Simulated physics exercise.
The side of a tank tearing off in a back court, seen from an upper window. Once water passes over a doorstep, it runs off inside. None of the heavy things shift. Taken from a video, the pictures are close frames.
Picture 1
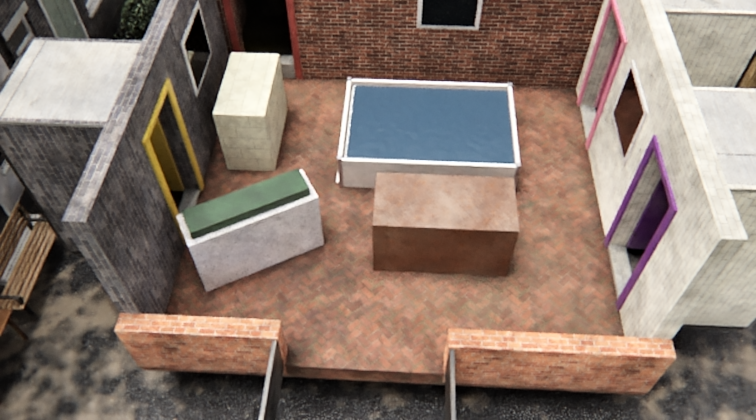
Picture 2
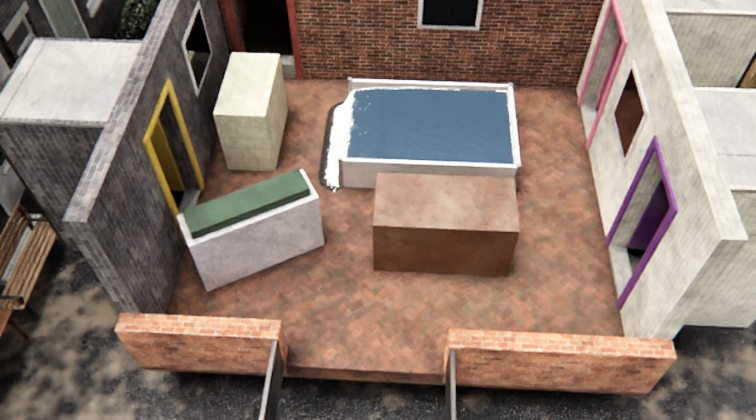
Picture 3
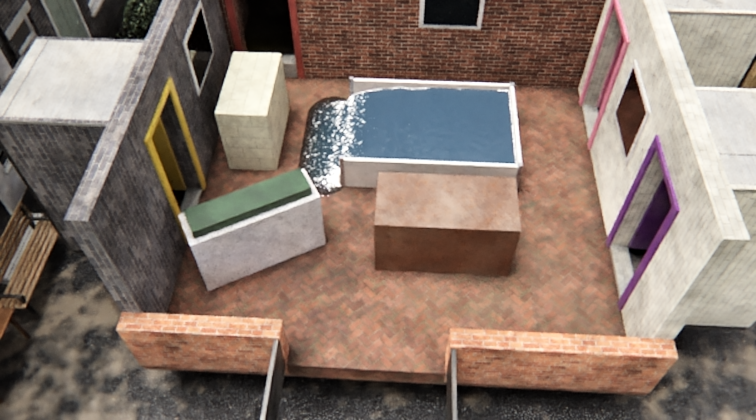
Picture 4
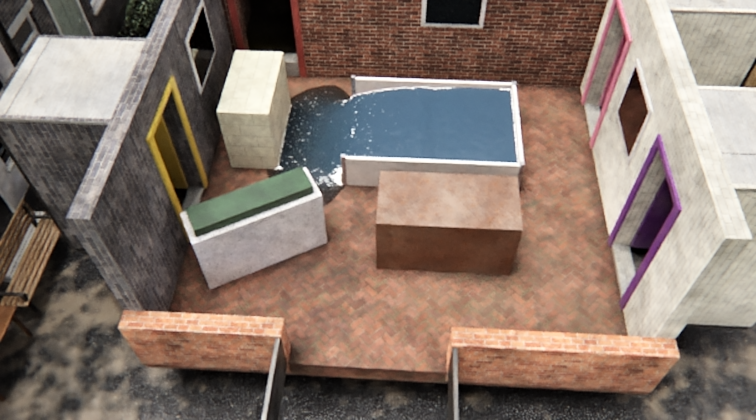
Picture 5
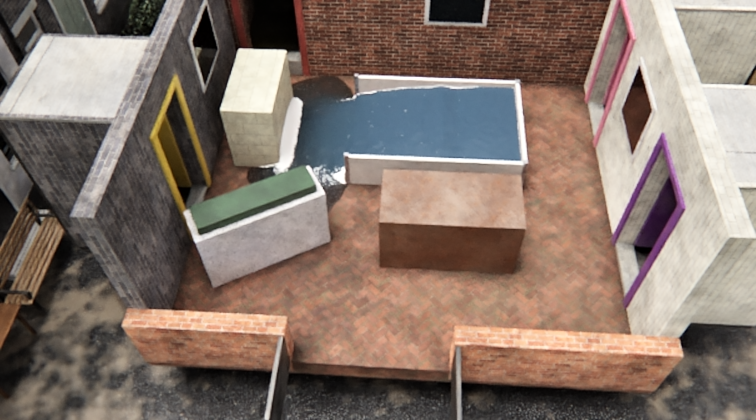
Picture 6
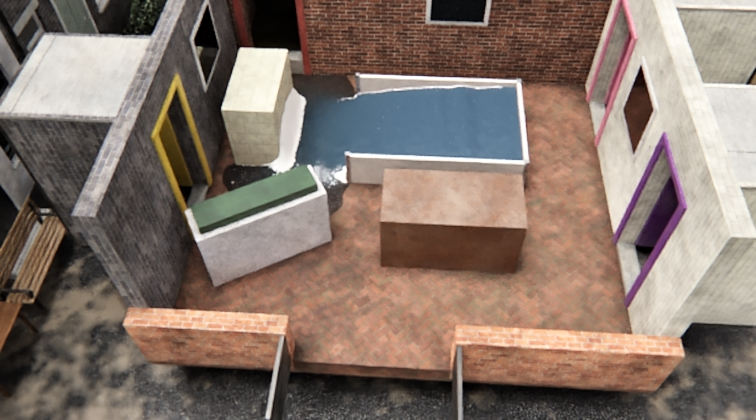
Water pours from the left side of a tank and spreads around a cream block.
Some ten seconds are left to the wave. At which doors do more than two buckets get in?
One by one: The red door will not top two buckets, the pink door will top two buckets, the yellow door will top two buckets, the purple door will not top two buckets.
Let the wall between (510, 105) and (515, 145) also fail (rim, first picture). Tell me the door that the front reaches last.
It would be the door marked yellow.
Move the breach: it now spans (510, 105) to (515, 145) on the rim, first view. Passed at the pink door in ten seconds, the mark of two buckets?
Here's my take: The pink door tops the limit.
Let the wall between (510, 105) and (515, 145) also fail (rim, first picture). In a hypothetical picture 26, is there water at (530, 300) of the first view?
Verdict: Flooded.
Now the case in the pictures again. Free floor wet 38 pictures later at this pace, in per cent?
It works out to about 80 in a hundred.
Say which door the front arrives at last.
That would be the purple door.
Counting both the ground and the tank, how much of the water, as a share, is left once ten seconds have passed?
The share not yet gone is roughly 72 percent.
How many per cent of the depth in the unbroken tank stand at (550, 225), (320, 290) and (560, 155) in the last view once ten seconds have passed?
In order: 6, 8, 6 %.
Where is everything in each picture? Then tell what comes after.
In the first picture, still water in the water tank at (429, 124).
In the second picture, water pours out at (348, 136) and has run to (329, 184).
In the third picture, water pours out at (350, 137) and has run to a hidden place.
In the fourth picture, water pours out at (352, 137) and has run to a hidden place.
In the fifth picture, water pours out at (355, 135) and has run to a hidden place.
In the sixth picture, water pours out at (356, 135) and has run to a hidden place.
A moment on, water covers 20 % of the floor; the red door wet at the sill, nothing in, the pink door not reached, the yellow door under two buckets in, the purple door not reached.
Next, water covers 35 % of the floor; the red door wet at the sill, nothing in, the pink door not reached, the yellow door over two buckets in, the purple door not reached.
Then, water covers 50 % of the floor; the red door wet at the sill, nothing in, the pink door not reached, the yellow door far over two buckets in, the purple door not reached.
Later, water covers 80 % of the floor; the red door wet at the sill, nothing in, the pink door over two buckets in, the yellow door far over two buckets in, the purple door not reached.
In the end, water covers 95 % of the floor; the red door wet at the sill, nothing in, the pink door over two buckets in, the yellow door far over two buckets in, the purple door wet at the sill, nothing in.
